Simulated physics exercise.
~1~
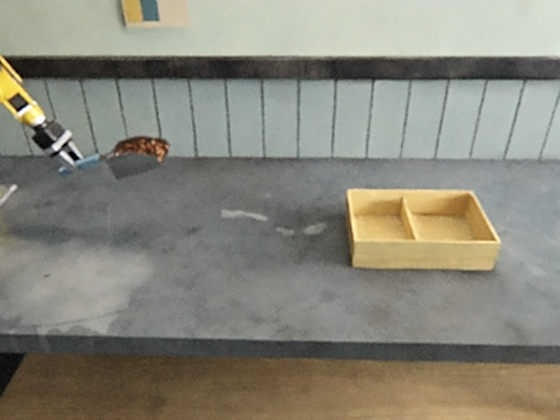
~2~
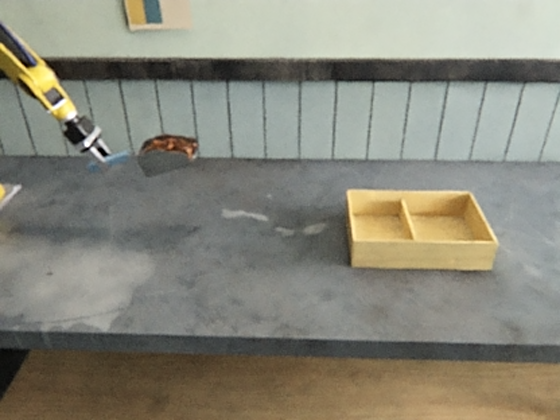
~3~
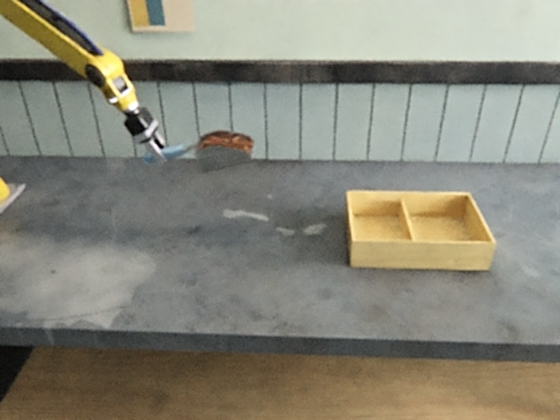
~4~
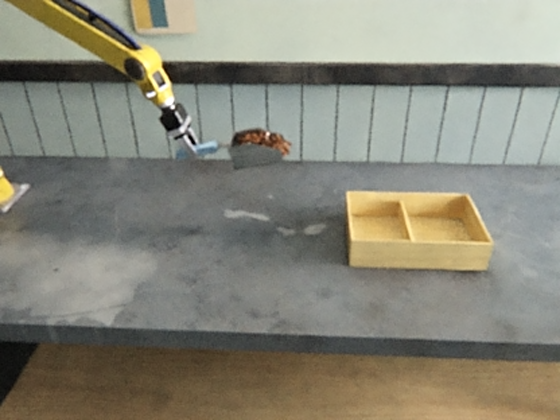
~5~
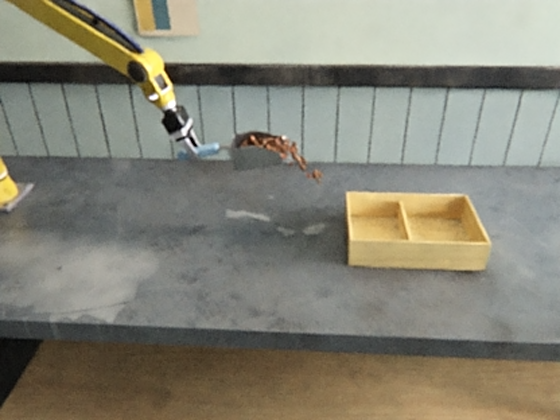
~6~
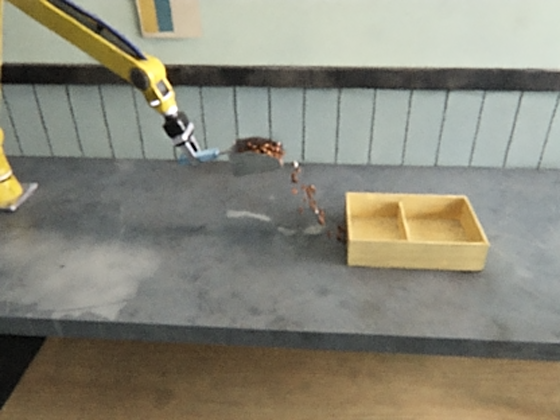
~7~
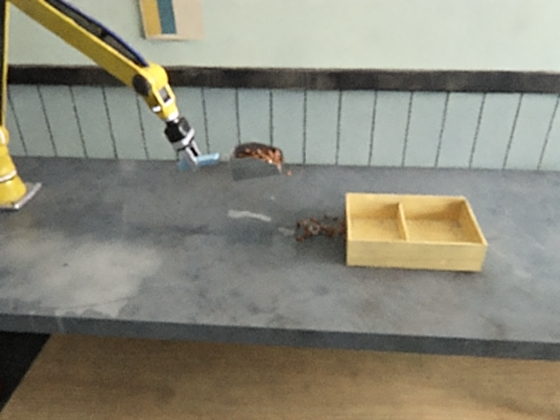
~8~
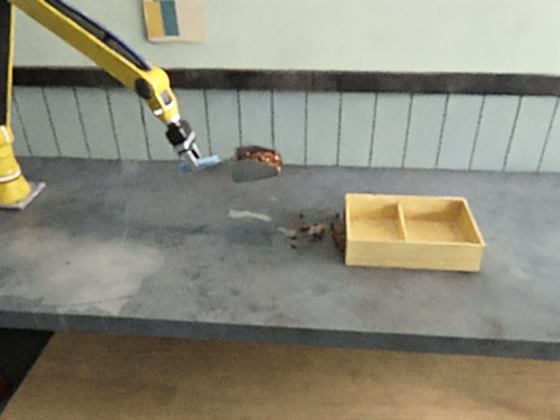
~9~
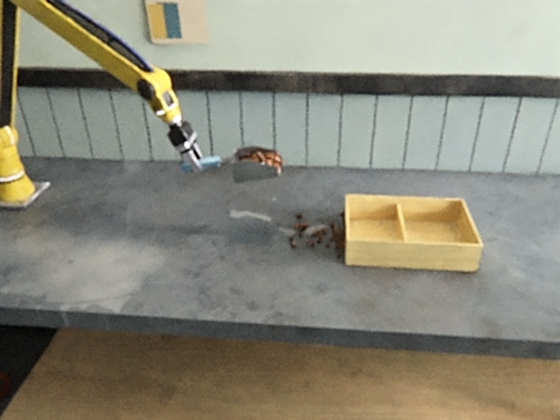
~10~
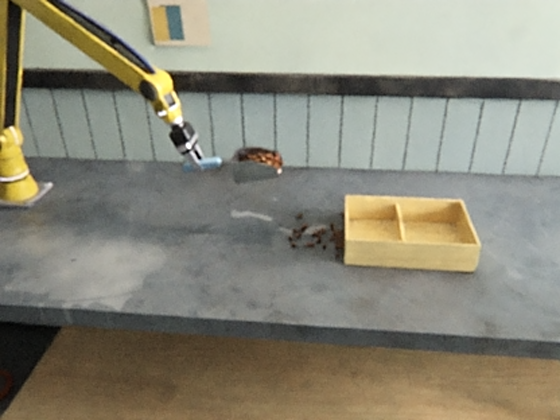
Brown pellets spilling from a scoop on a yellow robot arm, landing beside an empty wooden bin as most stay aboard.
